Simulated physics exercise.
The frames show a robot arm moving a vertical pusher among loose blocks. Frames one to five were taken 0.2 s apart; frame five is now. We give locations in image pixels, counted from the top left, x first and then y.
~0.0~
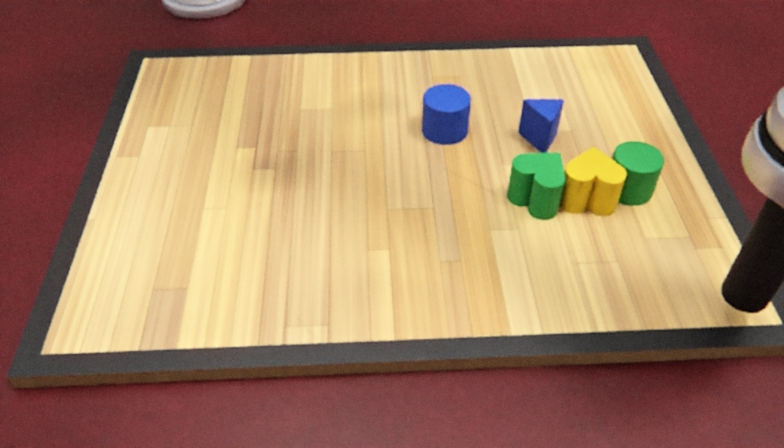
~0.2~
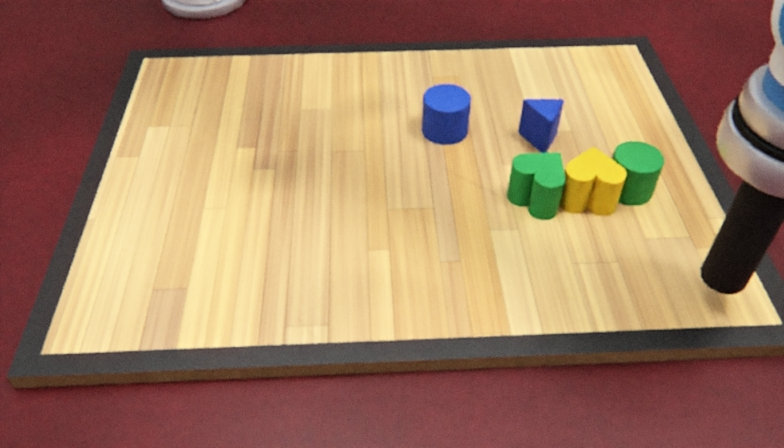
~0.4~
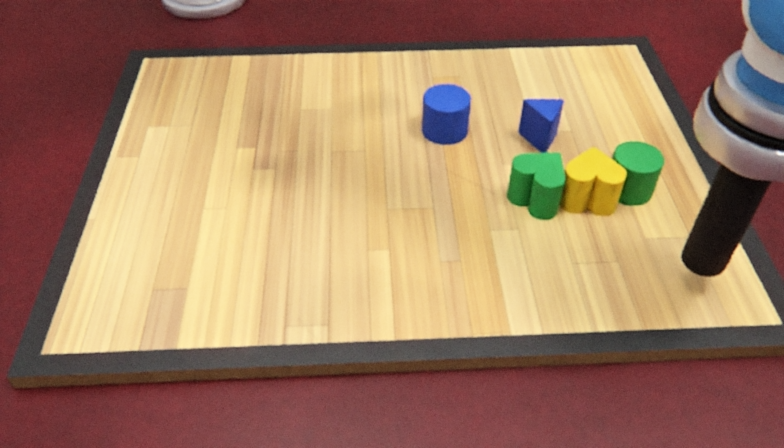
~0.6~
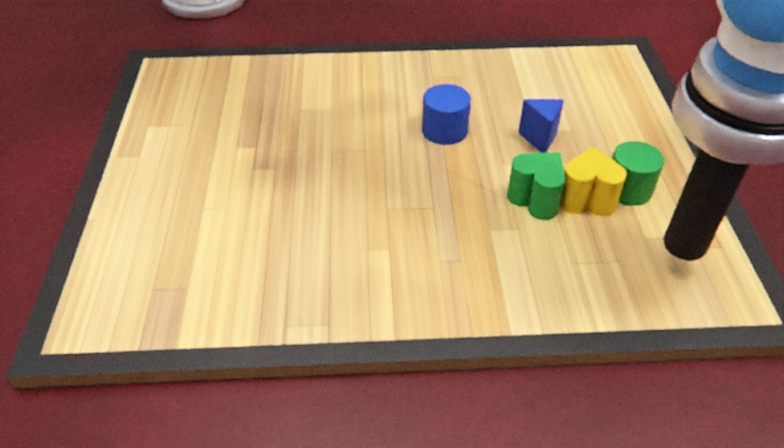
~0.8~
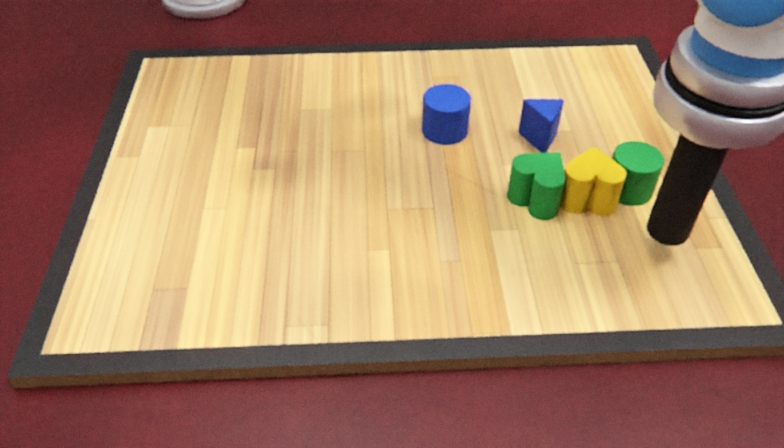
A robot arm moves its black pusher up and left while the colored blocks stay still.
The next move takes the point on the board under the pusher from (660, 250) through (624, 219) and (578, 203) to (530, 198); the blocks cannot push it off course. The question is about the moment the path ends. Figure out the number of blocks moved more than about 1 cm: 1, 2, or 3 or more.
By the end of the path, two blocks have moved more than about a centimetre.
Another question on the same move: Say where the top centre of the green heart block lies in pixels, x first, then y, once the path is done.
The centre of its top face lies at (487, 157).
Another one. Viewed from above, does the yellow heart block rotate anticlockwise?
Final answer: No.
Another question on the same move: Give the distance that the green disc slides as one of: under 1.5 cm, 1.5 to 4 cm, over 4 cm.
Of the three bands, it's under 1.5 cm.
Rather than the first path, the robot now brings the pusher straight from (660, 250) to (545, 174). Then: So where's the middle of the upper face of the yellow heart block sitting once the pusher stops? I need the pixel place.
It will end up at (531, 120).
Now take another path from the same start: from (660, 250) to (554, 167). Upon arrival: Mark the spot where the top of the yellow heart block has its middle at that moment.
I'd expect the centre of its top face to be at (521, 132).
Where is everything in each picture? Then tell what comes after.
Lower end of the pusher (743, 297), tops of blocks, green heart block (542, 167), blue triangular block (546, 106), yellow heart block (596, 167), green disc (640, 156), in the first frame.
Pusher (722, 279), blocks as before, in the second frame.
Pusher (702, 262), blocks as before, in the third frame.
Pusher (684, 247), blocks as before, in the fourth frame.
Pusher (667, 232), green heart block (542, 167), blue triangular block (546, 106), yellow heart block (596, 167), green disc (640, 156), in the fifth frame.
What follows on the original path. One third of the way, pusher (630, 201); green heart block (538, 166); yellow heart block (589, 163).
Two thirds of the way, pusher (582, 185); green heart block (500, 159), turned 40° anticlockwise; yellow heart block (545, 146); green disc (635, 152).
At the end, pusher (533, 180); green heart block (487, 157), turned 40° anticlockwise; blue triangular block not moved; yellow heart block (517, 134), turned 55° clockwise; green disc (635, 152).
